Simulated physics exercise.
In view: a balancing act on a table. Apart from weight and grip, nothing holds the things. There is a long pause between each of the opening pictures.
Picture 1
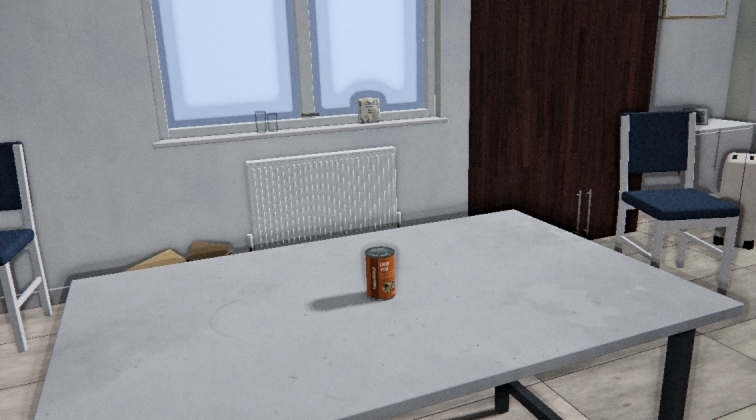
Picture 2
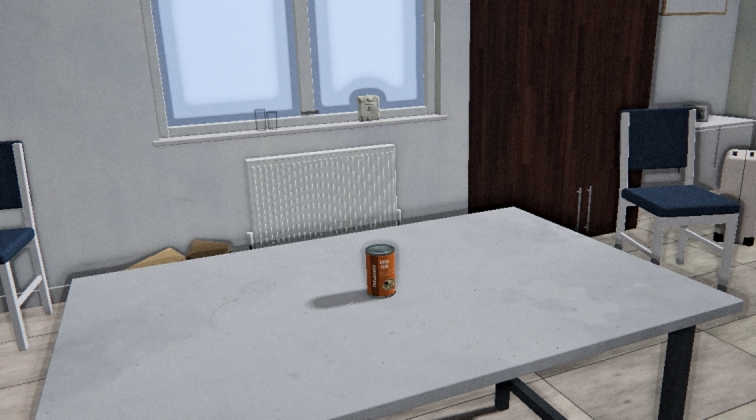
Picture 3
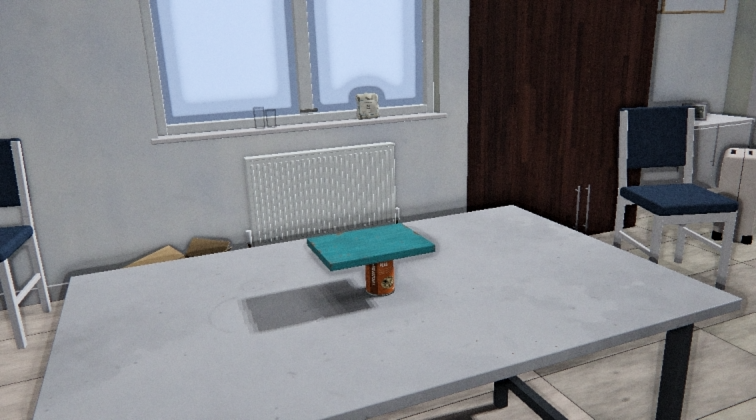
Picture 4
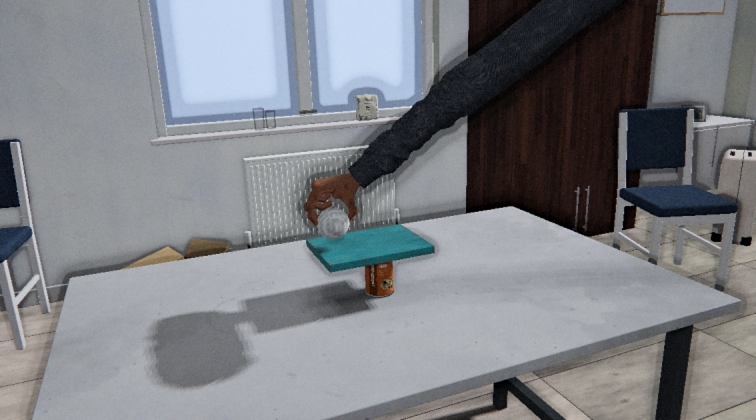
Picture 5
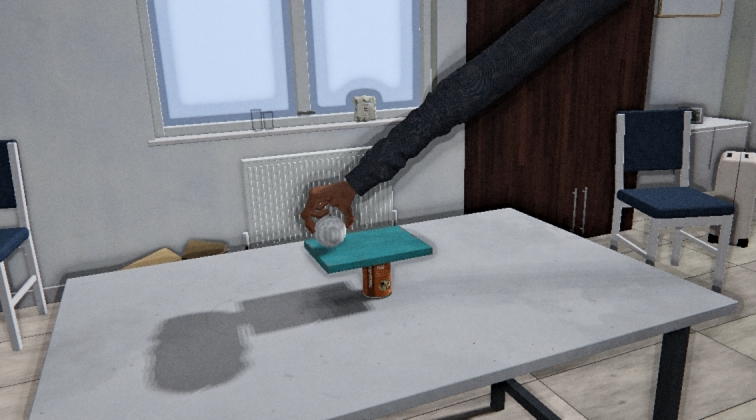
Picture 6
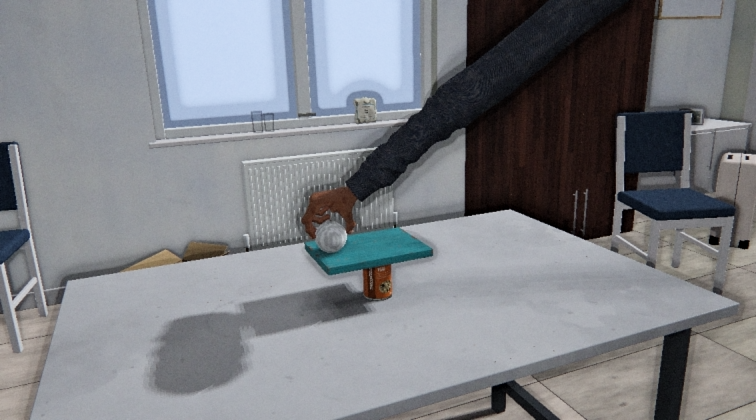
A hand lowers a white onion onto a teal board resting on an orange tin.
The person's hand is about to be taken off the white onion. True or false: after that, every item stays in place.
False.
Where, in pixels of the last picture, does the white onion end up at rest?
At about (281, 300).
Then, 0.40 s after the last picture, white onion now fallen; turquoise board tipped 57° from how it was.
Then, 0.50 s after the last picture, turquoise board tipped 56° from how it was.
Then, 0.70 s after the last picture, turquoise board now fallen; orange tin slid about its own width.
At rest, fallen, turquoise board and white onion; moved from the start, orange tin. Seen from the same camera at the end, white onion near (281, 300). The stack loses its balance.
